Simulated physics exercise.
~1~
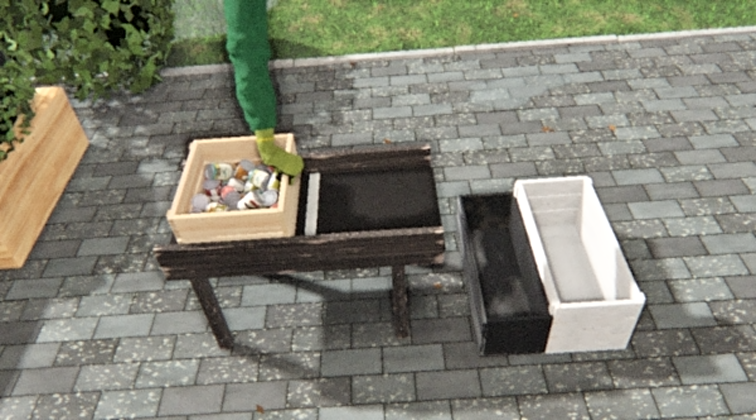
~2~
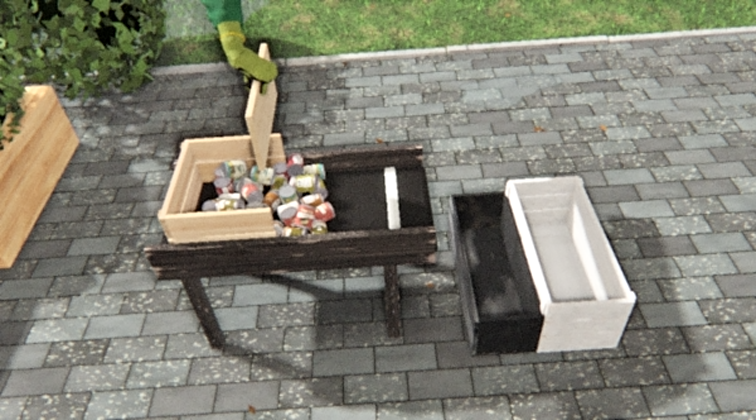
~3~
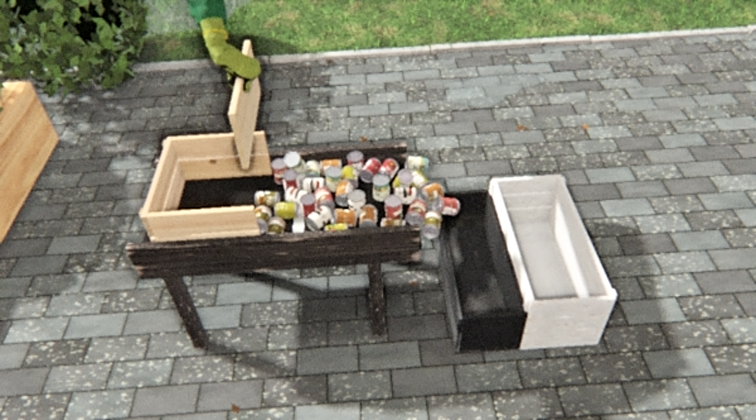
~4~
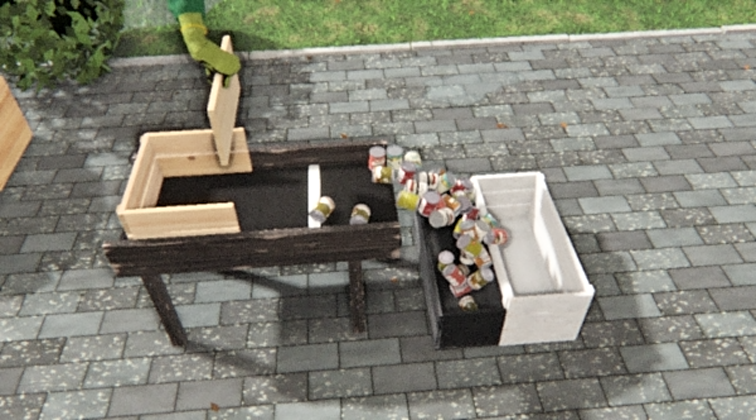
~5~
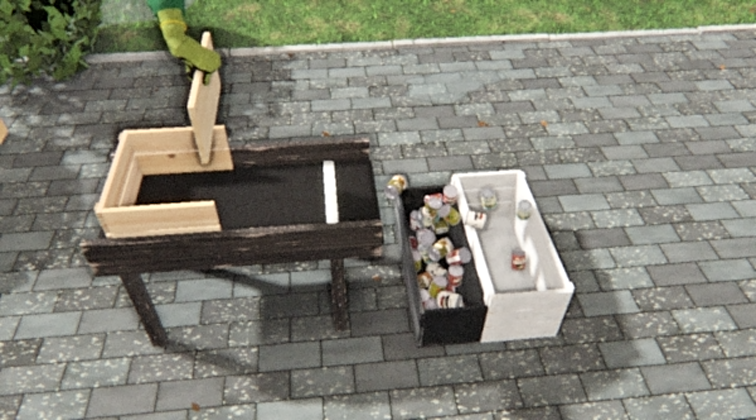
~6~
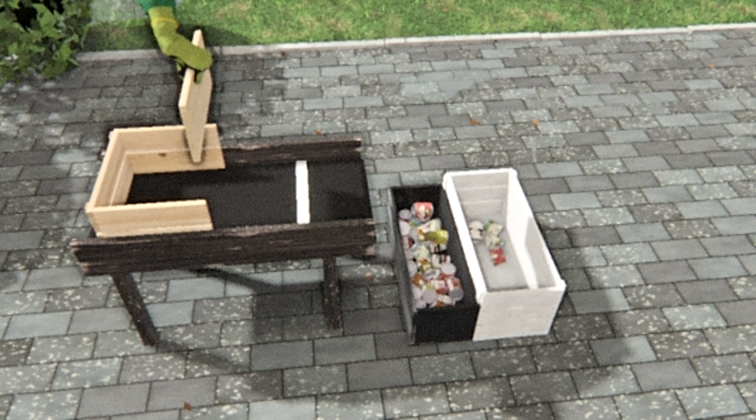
Small tins sit heaped in a pale wooden pen on a dark raised belt, seen from above on grey paving beside grass, with a black box and a white tub off the right end. A green-sleeved arm in a yellow-green glove lifts the pen's right-hand wall, and the tins spill out rightward. The belt carries them along in a loose, spreading crowd, its white stripe showing the motion. They tumble off the end, mostly into the black box, while some fly farther. Finally the belt is empty, most tins lie in the black box, and a few rest in the white tub.
